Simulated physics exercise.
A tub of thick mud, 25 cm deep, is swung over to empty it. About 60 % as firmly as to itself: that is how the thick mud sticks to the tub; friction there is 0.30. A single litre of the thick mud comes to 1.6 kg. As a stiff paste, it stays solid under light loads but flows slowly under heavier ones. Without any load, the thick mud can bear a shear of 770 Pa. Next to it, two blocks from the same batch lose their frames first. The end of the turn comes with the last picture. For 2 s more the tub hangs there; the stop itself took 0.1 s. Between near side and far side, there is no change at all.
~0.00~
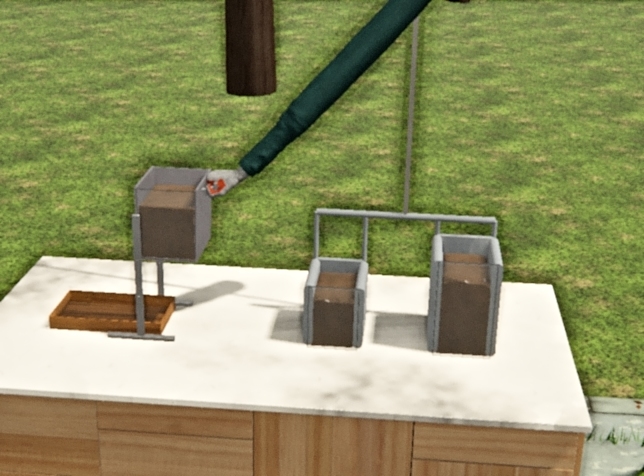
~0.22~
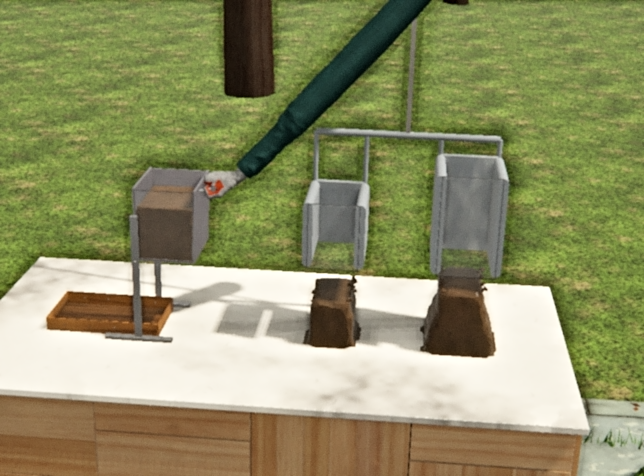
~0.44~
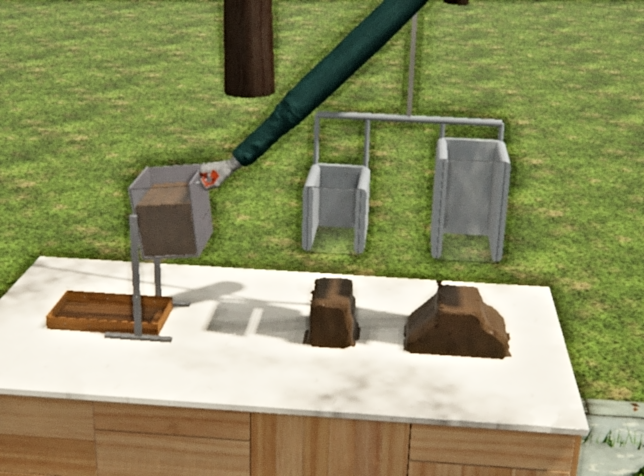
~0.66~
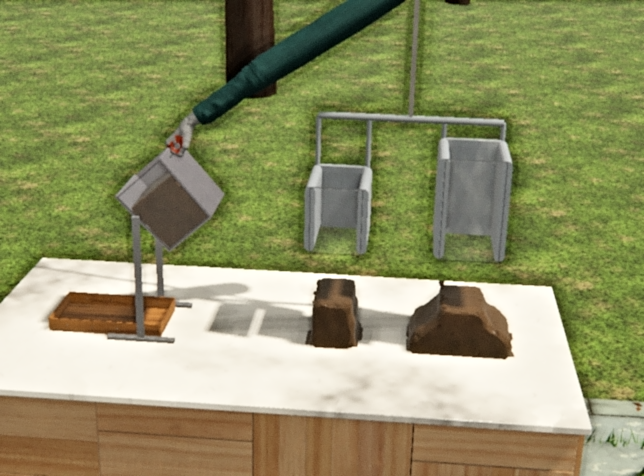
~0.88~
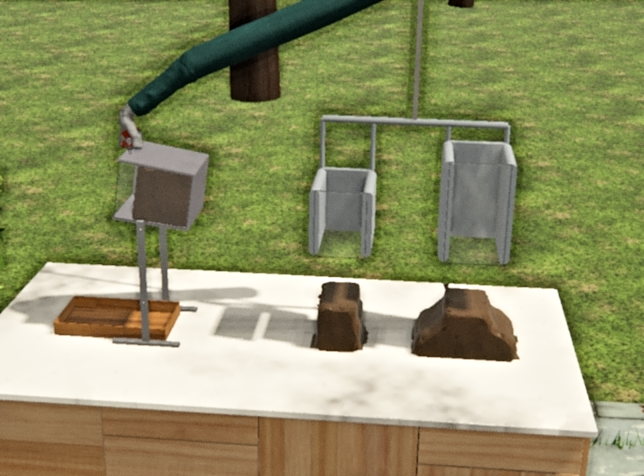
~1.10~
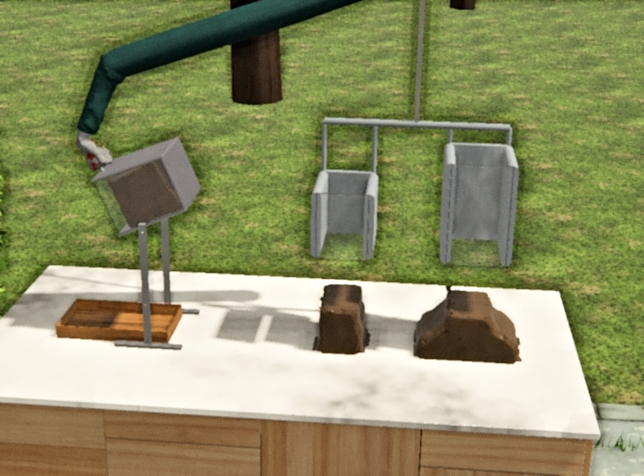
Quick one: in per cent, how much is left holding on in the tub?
Expect around 0 %.
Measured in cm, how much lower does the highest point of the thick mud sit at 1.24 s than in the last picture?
Roughly 5 cm.
After 1.24 s, the tub is at 113 degrees and holds 88 %.
After 1.41 s, the tub is at 113 degrees and holds 35 %.
After 1.58 s, the tub is at 113 degrees and holds 0 %.
After 1.75 s, the tub is at 113 degrees and holds 0 %.
After 3.10 s, the tub is at 113 degrees and holds 0 %.
